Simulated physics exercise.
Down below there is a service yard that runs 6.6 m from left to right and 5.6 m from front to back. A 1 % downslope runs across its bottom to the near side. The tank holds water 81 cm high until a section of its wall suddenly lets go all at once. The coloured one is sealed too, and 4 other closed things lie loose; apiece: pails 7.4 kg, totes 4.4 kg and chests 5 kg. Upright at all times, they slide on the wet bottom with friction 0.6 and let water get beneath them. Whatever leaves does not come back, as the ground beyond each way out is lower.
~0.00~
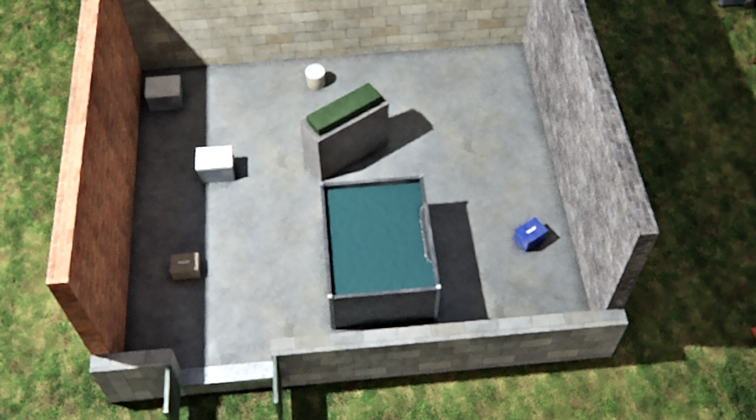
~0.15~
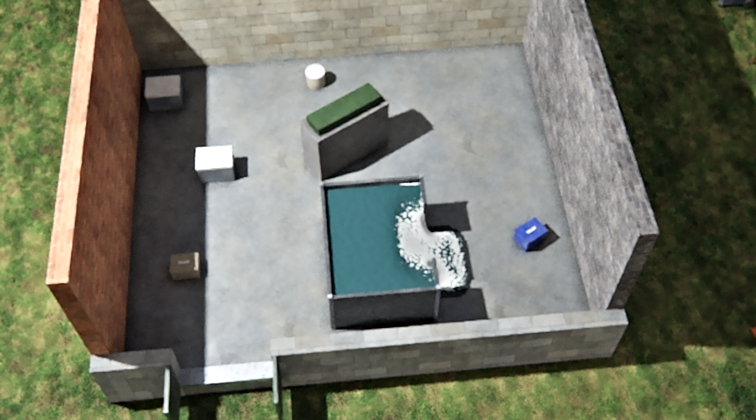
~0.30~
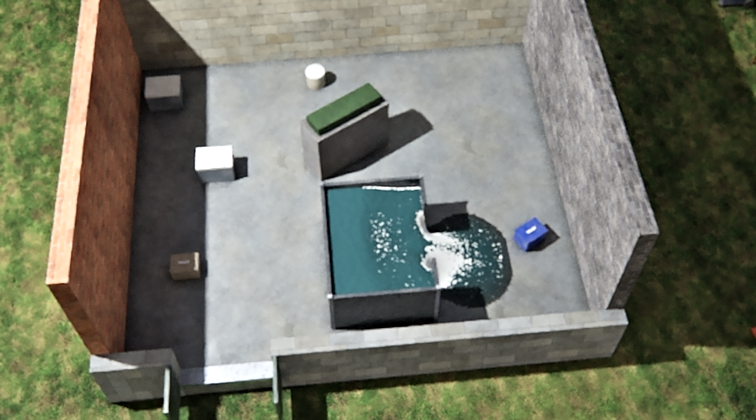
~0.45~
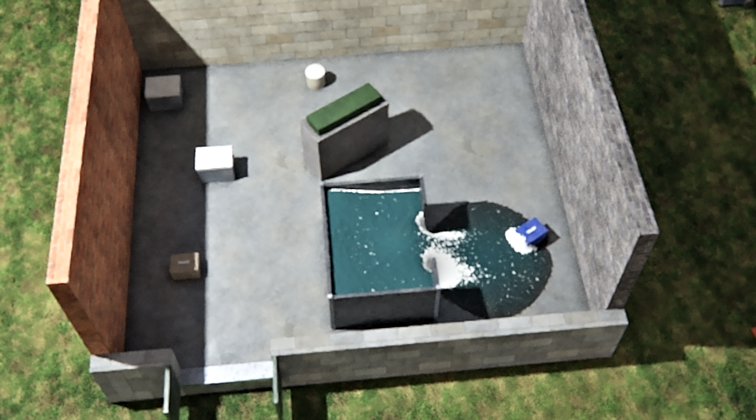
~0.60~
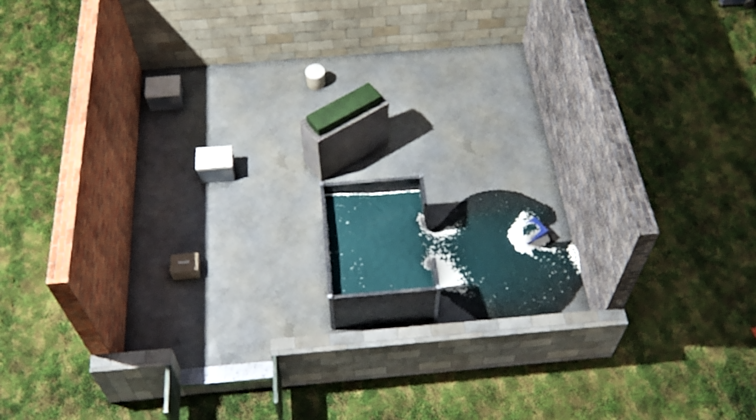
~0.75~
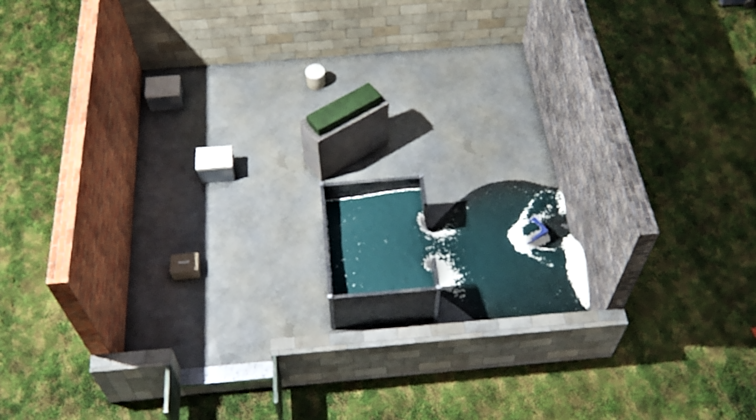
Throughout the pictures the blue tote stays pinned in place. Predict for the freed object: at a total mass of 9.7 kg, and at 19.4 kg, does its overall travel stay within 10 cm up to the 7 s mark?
It stays within the limit at neither mass.
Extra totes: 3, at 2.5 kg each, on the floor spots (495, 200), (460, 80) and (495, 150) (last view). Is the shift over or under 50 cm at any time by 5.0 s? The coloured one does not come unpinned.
Results, in sequence: Exceeded / exceeded / exceeded.
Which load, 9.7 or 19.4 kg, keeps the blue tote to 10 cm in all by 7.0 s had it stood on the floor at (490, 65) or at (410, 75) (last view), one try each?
Taking the two tries in order, both fall short and both fall short.
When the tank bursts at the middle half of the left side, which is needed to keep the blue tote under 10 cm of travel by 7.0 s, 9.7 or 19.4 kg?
Result: Lighter option succeeds.
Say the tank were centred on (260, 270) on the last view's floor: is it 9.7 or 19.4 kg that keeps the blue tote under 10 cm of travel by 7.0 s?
For that case: Both fail.
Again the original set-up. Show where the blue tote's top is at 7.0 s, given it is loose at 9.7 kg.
I'd put it at roughly (436, 122) in the last view.
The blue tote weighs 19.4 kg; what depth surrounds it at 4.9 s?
5 cm, roughly.
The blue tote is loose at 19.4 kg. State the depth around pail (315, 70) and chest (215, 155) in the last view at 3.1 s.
Roughly 0 and 0 cm.
After 1.4 s the blue tote would be 59 cm from its start with 9.7 kg and 45 cm from its start with 19.4 kg; 25 cm of water round it then.
After 3.1 s the blue tote would be 197 cm from its start with 9.7 kg and 147 cm from its start with 19.4 kg; 7 cm of water round it then.
After 4.9 s the blue tote would be 244 cm from its start with 9.7 kg and 161 cm from its start with 19.4 kg; 5 cm of water round it then.
After 7.0 s the blue tote would be 244 cm from its start with 9.7 kg and 161 cm from its start with 19.4 kg; 5 cm of water round it then.
